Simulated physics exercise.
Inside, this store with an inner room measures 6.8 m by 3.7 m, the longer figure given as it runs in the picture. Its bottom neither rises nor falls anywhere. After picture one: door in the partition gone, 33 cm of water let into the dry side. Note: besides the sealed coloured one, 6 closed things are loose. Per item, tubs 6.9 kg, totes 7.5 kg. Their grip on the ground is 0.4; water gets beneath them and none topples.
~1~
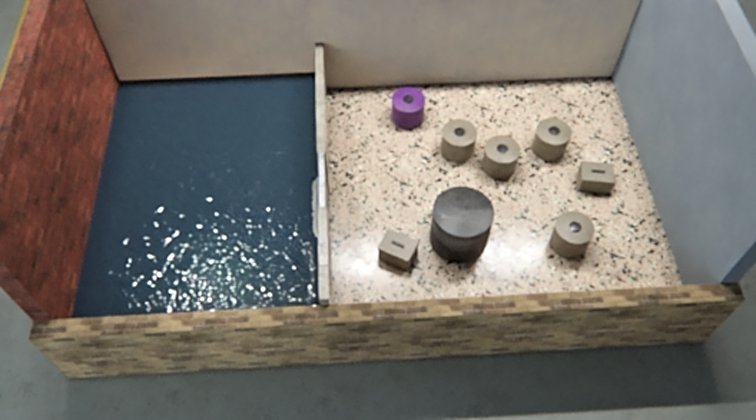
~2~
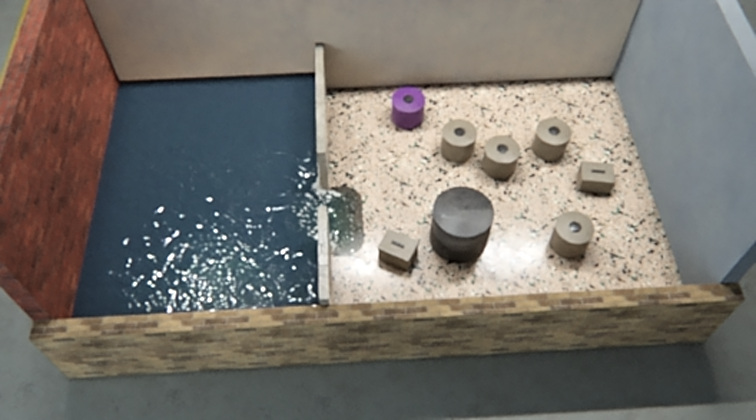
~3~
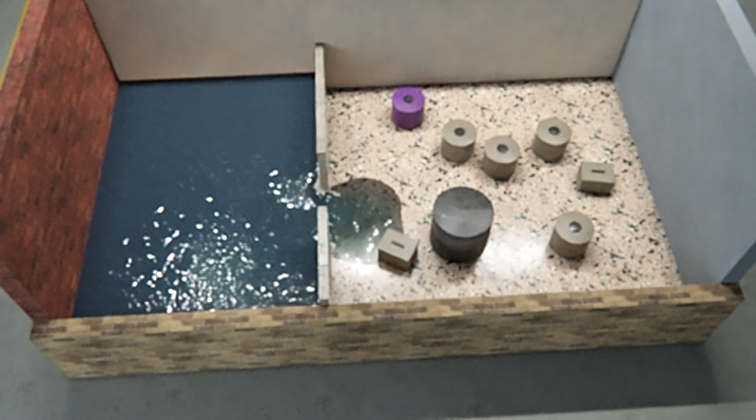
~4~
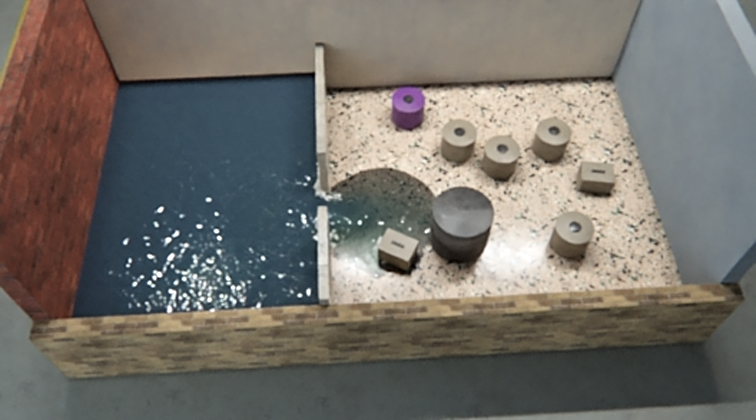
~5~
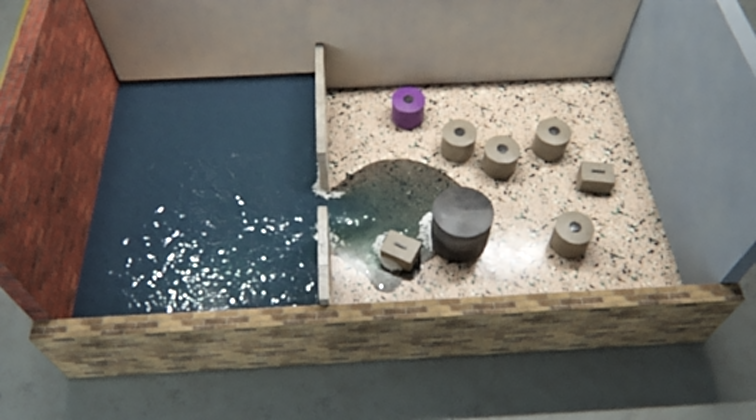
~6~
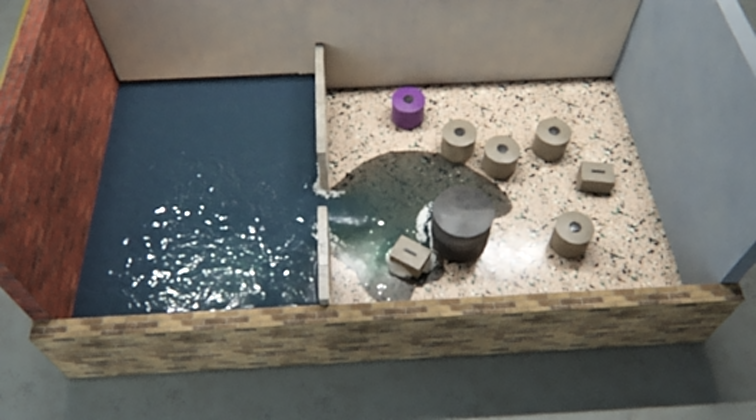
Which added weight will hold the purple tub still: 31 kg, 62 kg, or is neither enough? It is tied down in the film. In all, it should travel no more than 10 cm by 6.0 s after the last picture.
Oh, the lighter total will serve.
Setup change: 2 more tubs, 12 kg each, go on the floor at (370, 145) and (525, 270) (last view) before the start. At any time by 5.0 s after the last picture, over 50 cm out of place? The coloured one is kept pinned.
Going in order, that's not that far and then not that far.
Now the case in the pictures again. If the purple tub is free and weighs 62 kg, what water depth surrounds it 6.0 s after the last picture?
Something like 4 centimetres.
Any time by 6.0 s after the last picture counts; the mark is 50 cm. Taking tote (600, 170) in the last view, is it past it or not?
It goes below it.
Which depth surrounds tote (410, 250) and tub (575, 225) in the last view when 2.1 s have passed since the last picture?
Roughly 11 and 1 cm.
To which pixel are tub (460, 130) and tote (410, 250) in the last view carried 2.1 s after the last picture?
They should sit about (517, 73) and (431, 297) in the last view.
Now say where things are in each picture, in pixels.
The first frame shows the purple tub at (409, 99), on the bottom; water covers 9.9 m2; 0 of 7 have shifted.
The second frame shows the purple tub at (409, 99), on the bottom; 10.3 m2 under water; 0 of 7 have shifted.
The third frame shows the purple tub at (409, 99) rests on the ground; 10.8 m2 under water; 0 of 7 have shifted.
The fourth frame shows the purple tub at (409, 99), on the bottom; water covers 11.4 m2; 0 of 7 have shifted.
The fifth frame shows the purple tub at (409, 99) rests on the ground; 12.0 m2 under water; 0 of 7 have shifted.
The sixth frame shows the purple tub at (409, 99) rests on the ground; 12.7 m2 under water; 1 of 7 have shifted.
Then, 0.4 s after the last picture the purple tub would be 0 cm from its start with 31 kg and 0 cm from its start with 62 kg; 0 cm of water round it then.
Then, 2.1 s after the last picture the purple tub would be 0 cm from its start with 31 kg and 0 cm from its start with 62 kg; 2 cm of water round it then.
Then, 3.9 s after the last picture the purple tub would be 0 cm from its start with 31 kg and 0 cm from its start with 62 kg; 3 cm of water round it then.
Then, 6.0 s after the last picture the purple tub would be 0 cm from its start with 31 kg and 0 cm from its start with 62 kg; 4 cm of water round it then.
